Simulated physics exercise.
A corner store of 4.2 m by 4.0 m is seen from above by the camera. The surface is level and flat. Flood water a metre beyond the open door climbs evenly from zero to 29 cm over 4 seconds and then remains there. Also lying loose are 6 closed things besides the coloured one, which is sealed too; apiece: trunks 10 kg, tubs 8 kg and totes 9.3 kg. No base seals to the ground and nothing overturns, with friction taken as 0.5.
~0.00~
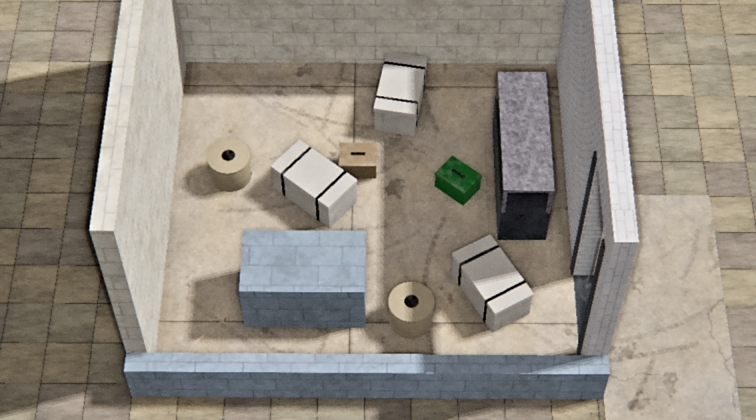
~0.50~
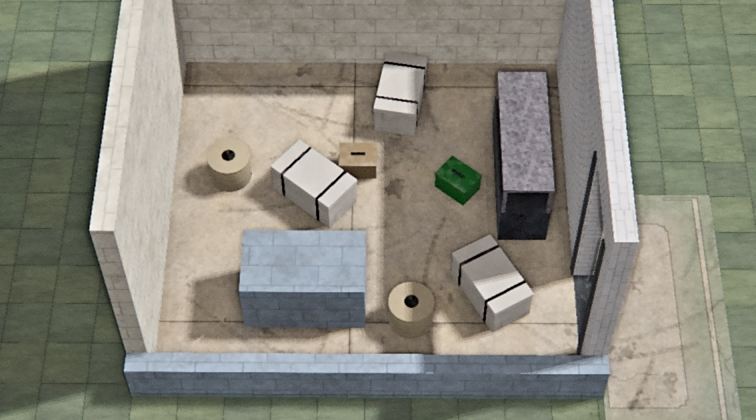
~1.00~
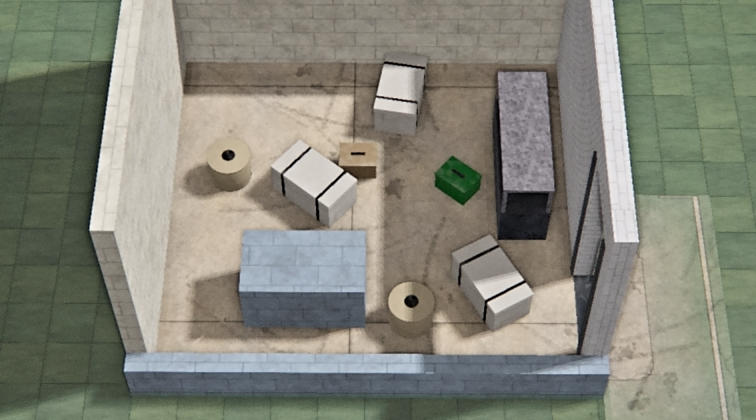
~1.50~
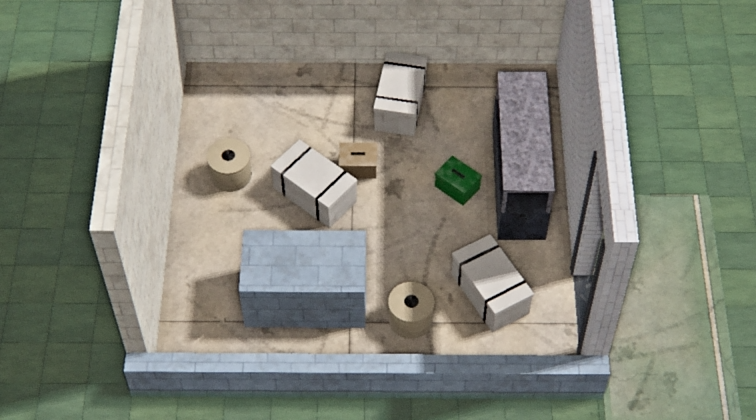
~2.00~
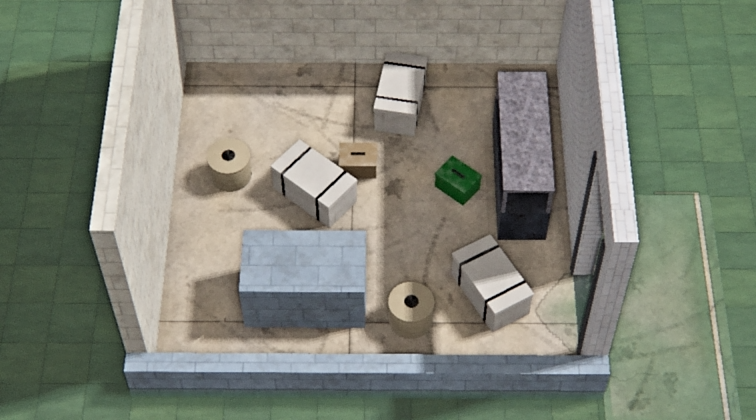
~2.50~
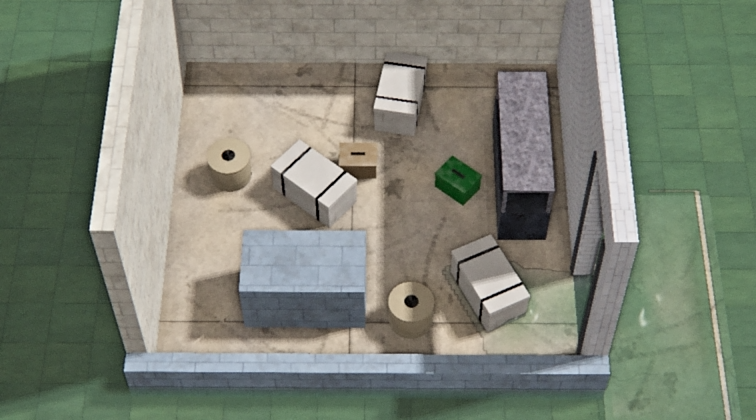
A walled store room stays still as green water surrounds it and enters at right.
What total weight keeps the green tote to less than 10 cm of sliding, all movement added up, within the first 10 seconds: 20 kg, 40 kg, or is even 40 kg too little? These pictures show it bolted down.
20 kg is enough.
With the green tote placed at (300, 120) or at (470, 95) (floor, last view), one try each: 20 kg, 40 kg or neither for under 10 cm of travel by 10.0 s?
In turn: The lighter mass suffices; the lighter mass suffices.
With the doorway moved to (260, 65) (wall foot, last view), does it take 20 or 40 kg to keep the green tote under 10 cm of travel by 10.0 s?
With that change, the lighter one suffices.
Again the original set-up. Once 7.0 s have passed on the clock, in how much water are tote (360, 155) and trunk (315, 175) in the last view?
I'd estimate 3 cm for the first and 8 cm for the second.
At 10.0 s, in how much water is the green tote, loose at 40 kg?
Something like 3 centimetres.
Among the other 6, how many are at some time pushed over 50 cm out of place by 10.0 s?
Counting them up, I find 6.
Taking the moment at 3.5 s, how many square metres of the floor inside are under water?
Somewhere about 3.5 m2, give or take.
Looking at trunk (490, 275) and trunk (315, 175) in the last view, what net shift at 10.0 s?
300 cm, 120 cm.
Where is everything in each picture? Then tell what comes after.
The first frame shows the green tote at (458, 174), on the bottom; water covers 0.0 m2; 0 of 7 have shifted.
The second frame shows the green tote at (458, 174), on the bottom; 0.0 m2 under water; 0 of 7 have shifted.
The third frame shows the green tote at (458, 174), on the bottom; water covers 0.0 m2; 0 of 7 have shifted.
The fourth frame shows the green tote at (458, 174), on the bottom; water covers 0.0 m2; 0 of 7 have shifted.
The fifth frame shows the green tote at (458, 174), on the bottom; 0.2 m2 under water; 0 of 7 have shifted.
The sixth frame shows the green tote at (458, 174) rests on the ground; water covers 0.7 m2; 0 of 7 have shifted.
After 3.5 s the green tote would be 0 cm from its start with 20 kg and 0 cm from its start with 40 kg; 1 cm of water round it then.
After 4.5 s the green tote would be 0 cm from its start with 20 kg and 0 cm from its start with 40 kg; 1 cm of water round it then.
After 7.0 s the green tote would be 0 cm from its start with 20 kg and 0 cm from its start with 40 kg; 3 cm of water round it then.
After 10.0 s the green tote would be 0 cm from its start with 20 kg and 0 cm from its start with 40 kg; 3 cm of water round it then.
